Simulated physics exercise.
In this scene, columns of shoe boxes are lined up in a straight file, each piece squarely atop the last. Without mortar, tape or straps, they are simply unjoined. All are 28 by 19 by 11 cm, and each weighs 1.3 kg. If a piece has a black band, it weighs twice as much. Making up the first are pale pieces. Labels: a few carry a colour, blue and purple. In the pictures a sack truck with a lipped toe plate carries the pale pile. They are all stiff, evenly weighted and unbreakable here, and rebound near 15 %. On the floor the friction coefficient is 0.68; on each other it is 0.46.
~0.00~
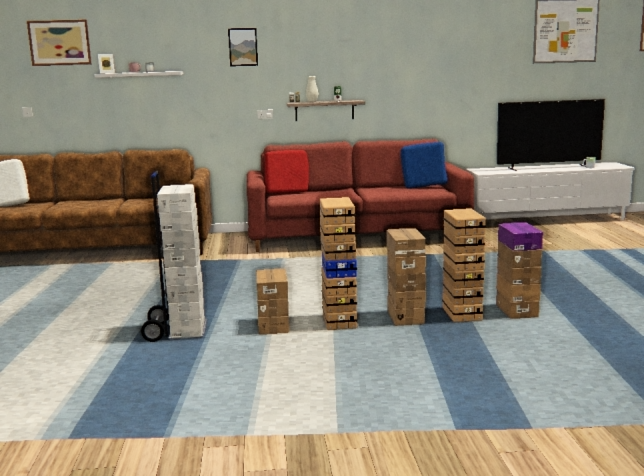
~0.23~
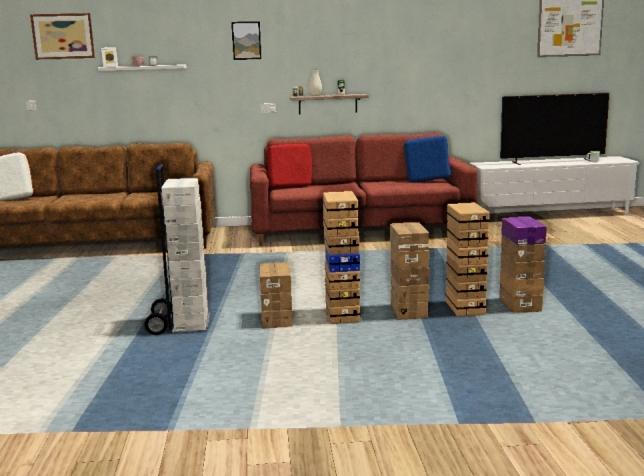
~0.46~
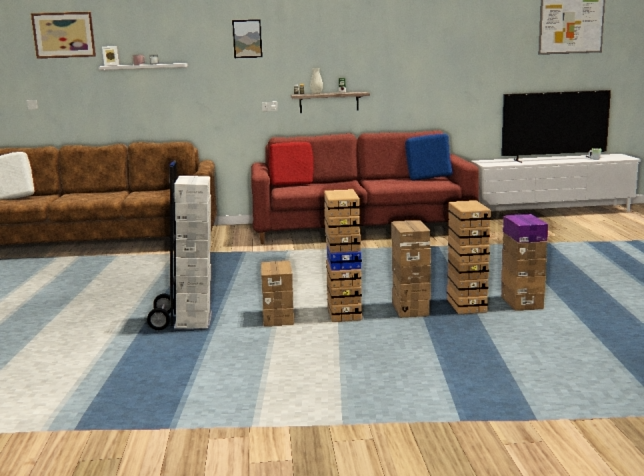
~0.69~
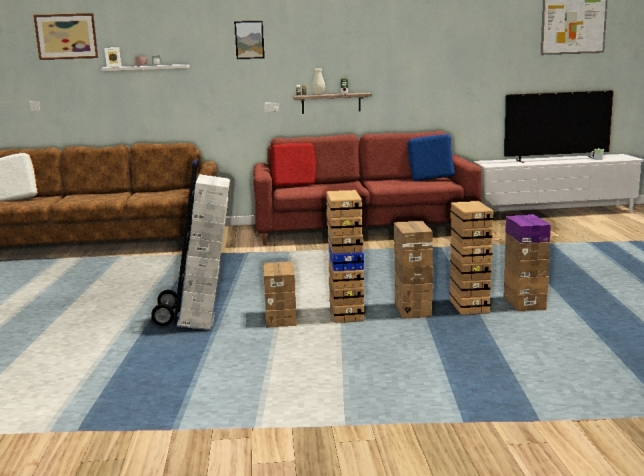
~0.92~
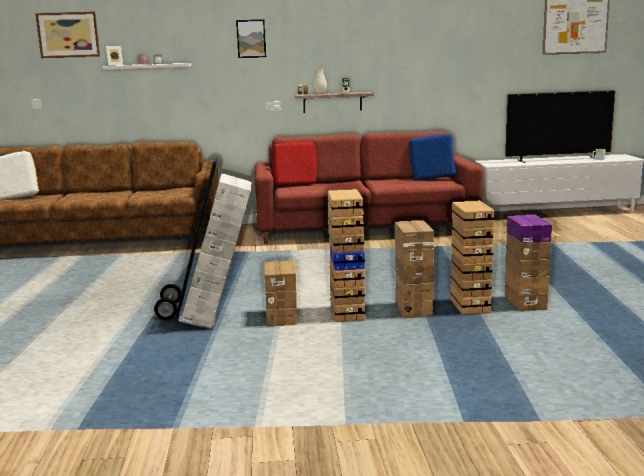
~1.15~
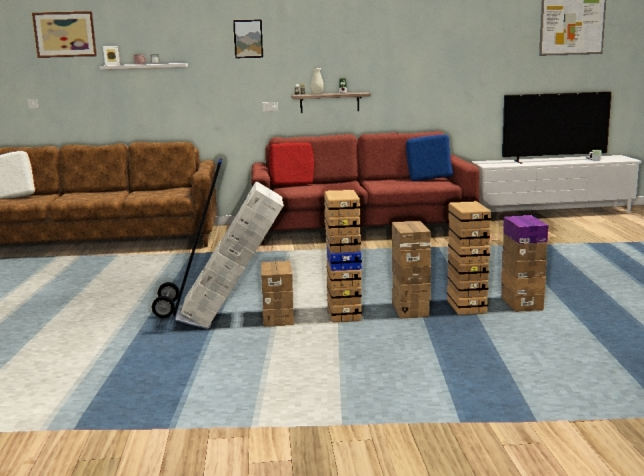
A tall stack of pale boxes on a sack truck tilting steadily rightward towards a row of brown cardboard box stacks.
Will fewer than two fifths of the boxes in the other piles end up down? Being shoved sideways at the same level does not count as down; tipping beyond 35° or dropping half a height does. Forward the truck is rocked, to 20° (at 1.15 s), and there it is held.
Yes.
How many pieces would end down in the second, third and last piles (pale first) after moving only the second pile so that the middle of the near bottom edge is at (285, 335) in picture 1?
Down counts: Second 0, third 0, last 0.
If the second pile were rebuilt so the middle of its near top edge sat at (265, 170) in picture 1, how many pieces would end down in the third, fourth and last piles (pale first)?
Result: Third pile 7, fourth pile 3, last pile 5.
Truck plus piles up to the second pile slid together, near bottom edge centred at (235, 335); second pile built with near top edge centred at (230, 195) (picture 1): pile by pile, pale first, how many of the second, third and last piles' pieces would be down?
Result: Second pile 8, third pile 7, last pile 5.
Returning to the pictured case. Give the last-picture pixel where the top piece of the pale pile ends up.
Around (313, 242).
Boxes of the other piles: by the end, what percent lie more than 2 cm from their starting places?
5 percent.
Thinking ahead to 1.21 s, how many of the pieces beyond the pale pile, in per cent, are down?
By then, 0 per cent.
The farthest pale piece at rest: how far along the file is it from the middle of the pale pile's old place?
80 cm.
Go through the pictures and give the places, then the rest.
In the first frame (places mark the middle of the side facing us), truck frame (156, 210) 0° forward; purple box (528, 242); blue box (342, 269); the rest undisturbed.
In the second frame, truck frame (160, 204) 0° forward; purple box (532, 236).
In the third frame, truck frame (171, 199) 5° forward, top of the pale pile leaning 5°; blue box (346, 262); the rest undisturbed.
In the fourth frame, truck frame (190, 198) 11° forward, top of the pale pile leaning 11°; purple box (536, 234); the rest undisturbed.
In the fifth frame, truck frame (207, 195) 17° forward, top of the pale pile leaning 19°; blue box (350, 262); the rest undisturbed.
In the sixth frame, truck frame (210, 195) 20° forward, top of the pale pile leaning 34°; purple box (534, 235); blue box (346, 262); the rest undisturbed.
After 1.21 s, 8 of the pale pile down; none of the 26 other boxes down.
After 1.50 s, 8 of the pale pile down; none of the 26 other boxes down, 3 disturbed.
At rest (2.2 s), 8 of the pale pile down; none of the 26 other boxes down, 3 disturbed; blue box unmoved; purple box unmoved. That is 0 per cent. As the last picture would show them, middles, blue box near (344, 256), purple box near (525, 229).
